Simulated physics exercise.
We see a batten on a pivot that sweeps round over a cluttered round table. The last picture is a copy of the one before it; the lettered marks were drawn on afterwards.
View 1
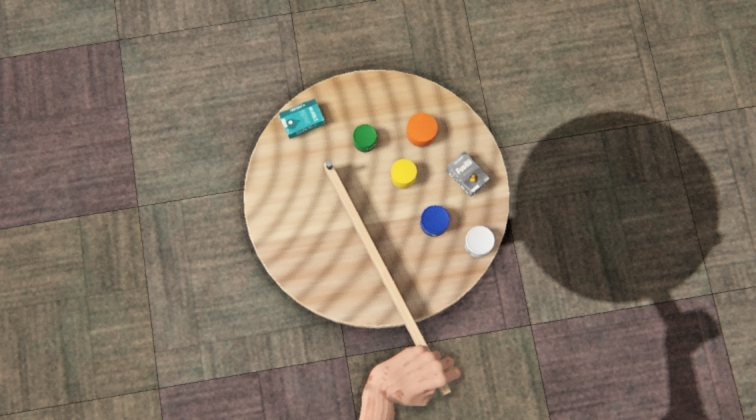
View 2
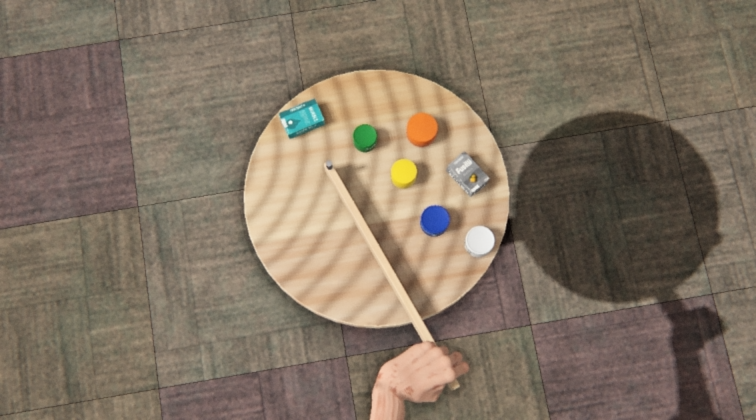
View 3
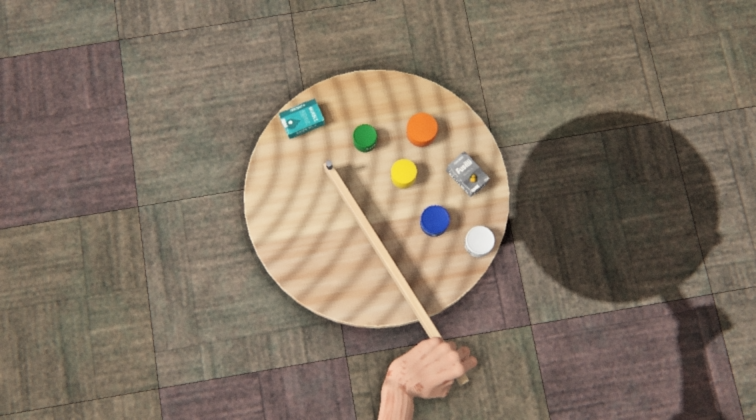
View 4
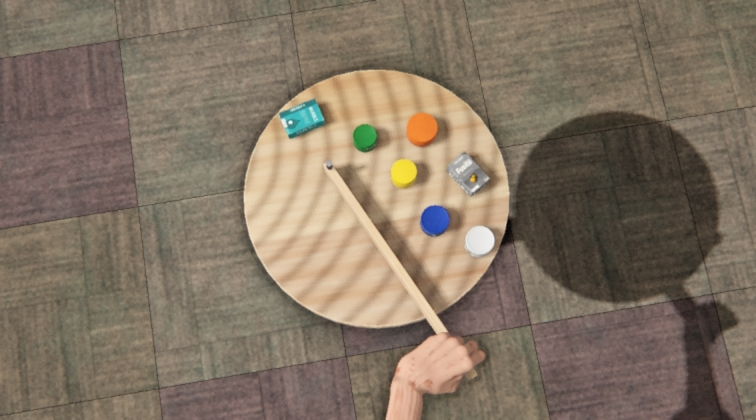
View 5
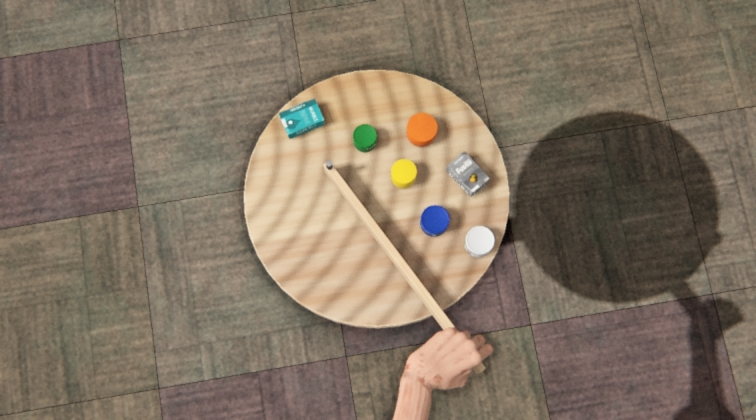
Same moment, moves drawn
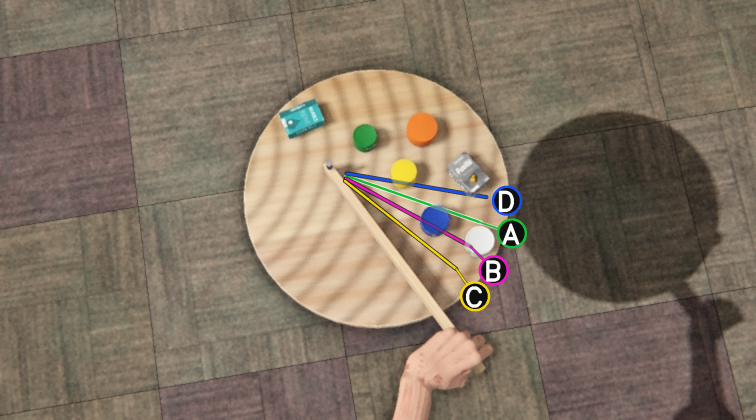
A hand swung the free end of a thin wooden stick slightly to the right, pivoting over a round table, while the colored pots and two small turquoise and grey objects stayed still.
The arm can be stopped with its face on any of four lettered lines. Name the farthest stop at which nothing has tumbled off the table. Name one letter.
Up to line D.
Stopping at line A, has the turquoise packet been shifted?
No.
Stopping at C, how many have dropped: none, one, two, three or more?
By then, none.
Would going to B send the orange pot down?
No.
On the marked copy, A at (413, 199); B at (408, 212); C at (400, 225); D at (416, 185).
With D. Early on, arm (396, 217); white tub (479, 242); turquoise packet (302, 119).
Further on, arm (408, 195); white tub (494, 213); blue tub (448, 196).
At the end, arm (412, 181); white tub (503, 184); grey packet (476, 161); nothing has fallen.
As for the rest, A is safe but short; B is safe but short; C is safe but short.
